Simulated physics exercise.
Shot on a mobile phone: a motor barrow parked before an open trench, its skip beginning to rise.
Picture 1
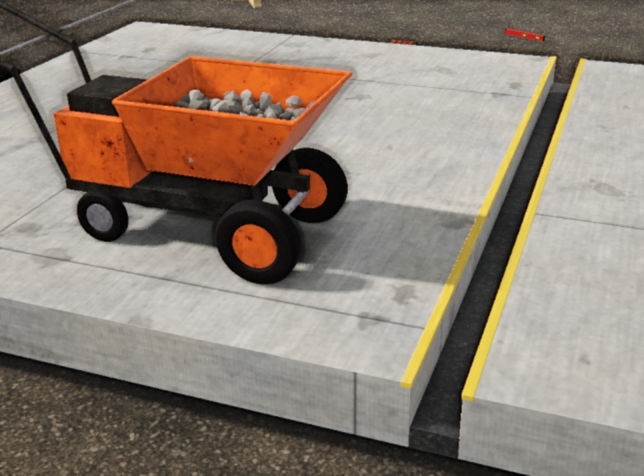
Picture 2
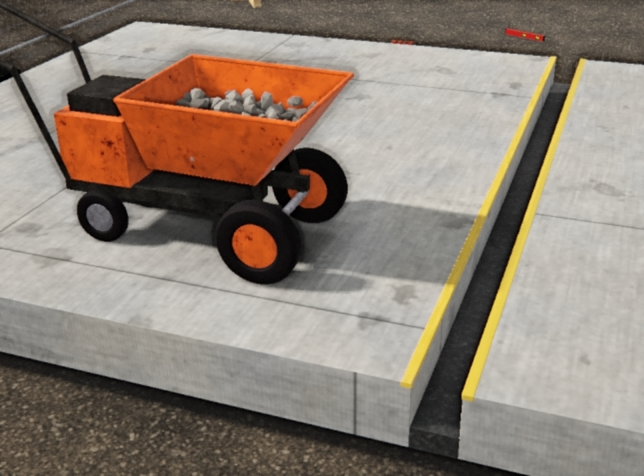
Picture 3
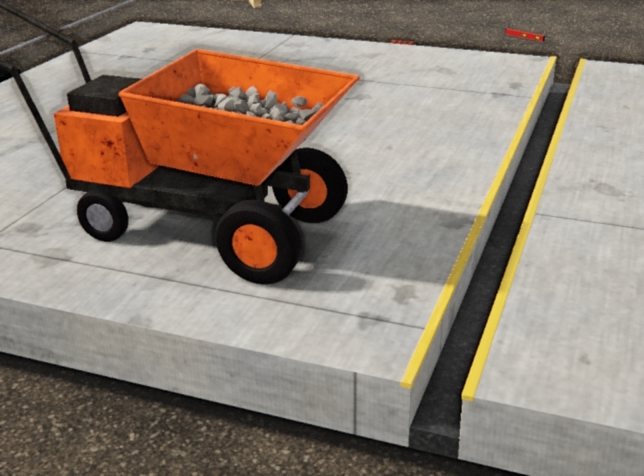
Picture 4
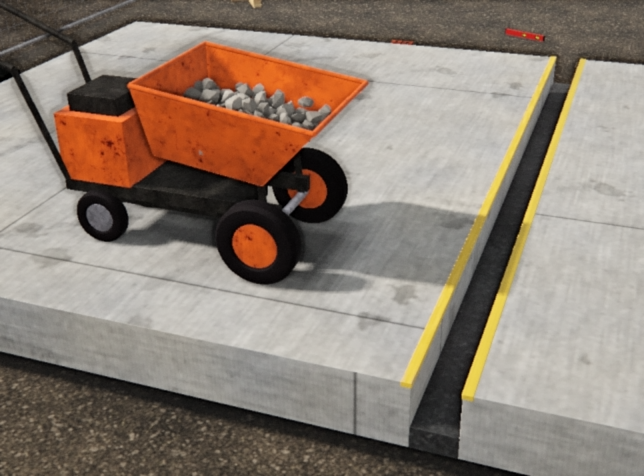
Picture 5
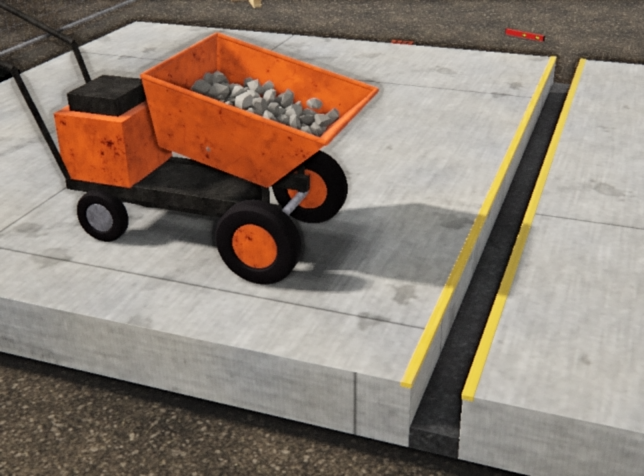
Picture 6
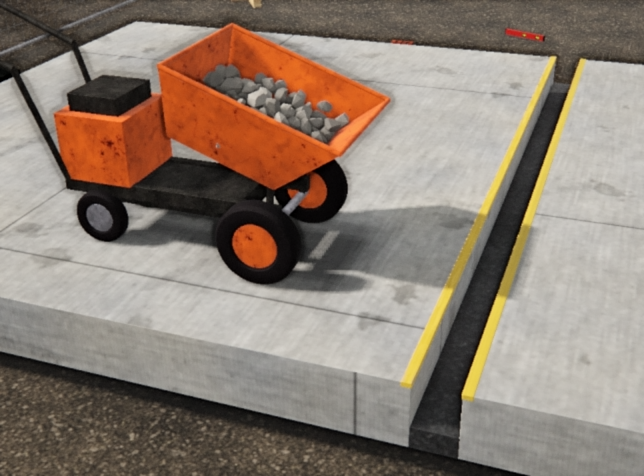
Orange skip of a motor barrow rising at the back and tilting right, its broken stones still inside, beside a yellow-edged trench.
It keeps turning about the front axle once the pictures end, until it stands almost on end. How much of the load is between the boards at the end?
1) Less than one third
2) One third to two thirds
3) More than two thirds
Answer: 2.
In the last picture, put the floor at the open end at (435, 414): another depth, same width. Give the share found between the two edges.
Estimate: Approx. 50 per cent.
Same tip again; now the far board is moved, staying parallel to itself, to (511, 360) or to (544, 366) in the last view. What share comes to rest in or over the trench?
About 60 and 60 per cent.
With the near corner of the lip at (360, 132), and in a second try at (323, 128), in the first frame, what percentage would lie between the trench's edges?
60 per cent, then 70 per cent.
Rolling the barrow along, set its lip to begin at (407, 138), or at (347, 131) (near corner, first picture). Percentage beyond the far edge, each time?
80 % then 20 %.
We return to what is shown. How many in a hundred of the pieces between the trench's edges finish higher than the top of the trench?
0 %, roughly.
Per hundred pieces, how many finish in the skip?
Around 15 in a hundred.
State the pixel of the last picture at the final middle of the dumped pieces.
Last view, centre at rest - approx. (467, 289).
Shortly afterwards, skip tipped steeply; the whole lot in the skip.
Next, skip tipped right over; the bulk in the skip; a little short of the trench; only a few in or heaped over the trench; only a few falling.
Some moments later, skip tipped right over; near a quarter in the skip; near a third short of the trench; near half in or heaped over the trench; only a few beyond it.
In the end, skip tipped right over; a little in the skip; near a third short of the trench; near half in or heaped over the trench; only a few beyond it.
